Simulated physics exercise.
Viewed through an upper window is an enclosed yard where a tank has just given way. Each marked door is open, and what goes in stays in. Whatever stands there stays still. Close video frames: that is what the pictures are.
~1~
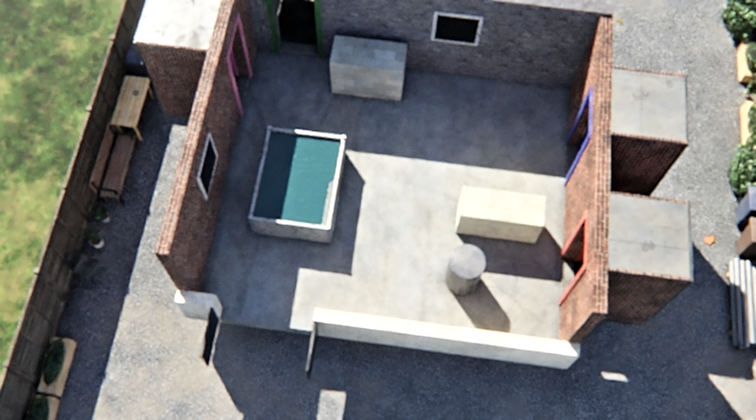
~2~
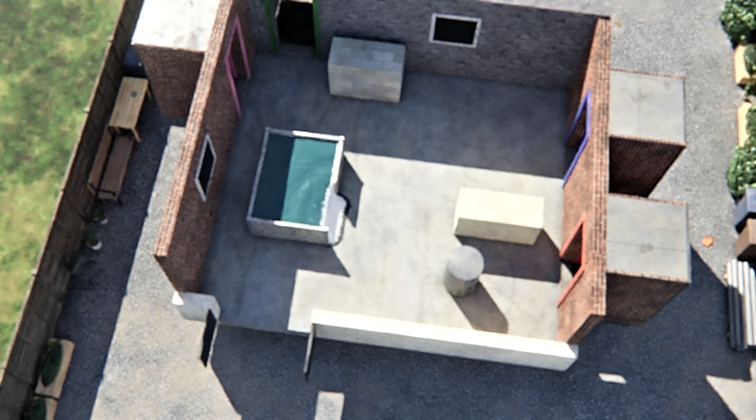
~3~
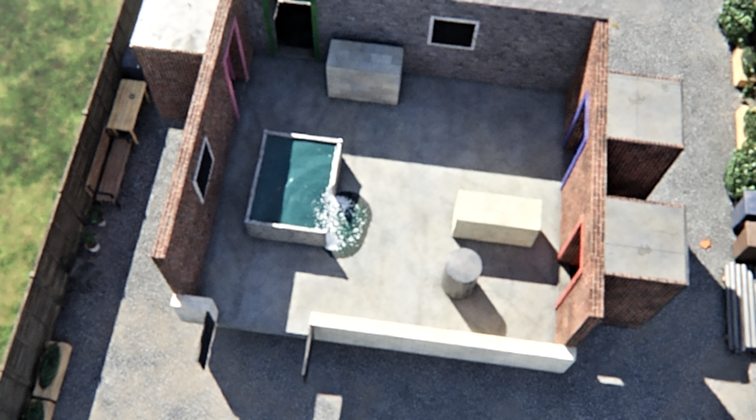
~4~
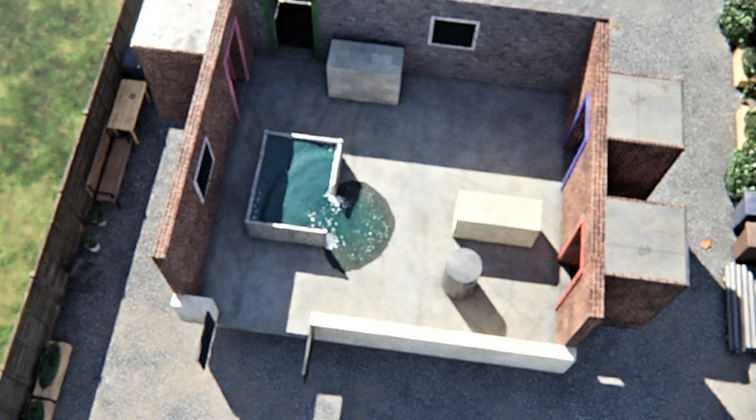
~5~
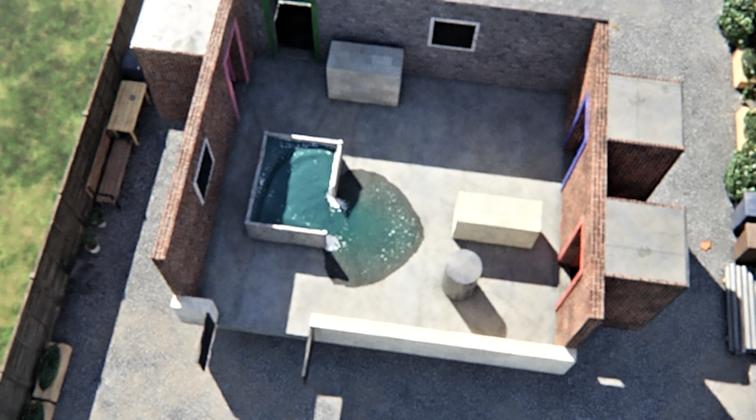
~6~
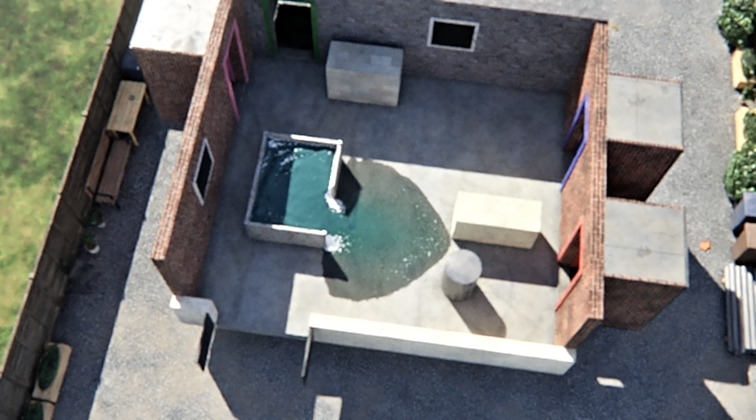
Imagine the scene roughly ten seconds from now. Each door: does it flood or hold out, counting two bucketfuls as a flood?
In the end the pink door does not go over two buckets. The green door does not go over two buckets. The blue door goes over two buckets. The red door goes over two buckets.
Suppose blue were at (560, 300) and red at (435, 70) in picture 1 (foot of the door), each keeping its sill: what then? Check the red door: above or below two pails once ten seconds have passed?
As it turns out, red stays within bounds.
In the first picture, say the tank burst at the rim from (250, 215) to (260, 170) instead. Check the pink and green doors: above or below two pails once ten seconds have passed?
In brief, the pink one stops short; the green one goes past the mark.
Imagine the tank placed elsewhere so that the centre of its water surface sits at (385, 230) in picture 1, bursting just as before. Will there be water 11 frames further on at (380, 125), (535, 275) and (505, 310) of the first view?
One after the other: Untouched, reached, reached.
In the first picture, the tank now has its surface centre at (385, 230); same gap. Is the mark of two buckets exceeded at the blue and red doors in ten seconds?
Well, the blue door admits less and the red door admits more.
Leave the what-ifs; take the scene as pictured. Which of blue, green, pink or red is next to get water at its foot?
That would be the red door.
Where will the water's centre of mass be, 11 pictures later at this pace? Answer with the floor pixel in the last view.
At about (365, 226).
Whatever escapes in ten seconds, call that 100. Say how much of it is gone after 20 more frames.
Approximately 35 in a hundred, I think.
A moment on, water covers 25 % of the floor; the pink door not reached, the green door not reached, the blue door not reached, the red door not reached.
Next, water covers 40 % of the floor; the pink door not reached, the green door not reached, the blue door not reached, the red door under two buckets in.
Then, water covers 50 % of the floor; the pink door not reached, the green door not reached, the blue door under two buckets in, the red door far over two buckets in.
Later, water covers 60 % of the floor; the pink door not reached, the green door not reached, the blue door over two buckets in, the red door far over two buckets in.
In the end, water covers 80 % of the floor; the pink door not reached, the green door not reached, the blue door over two buckets in, the red door far over two buckets in.
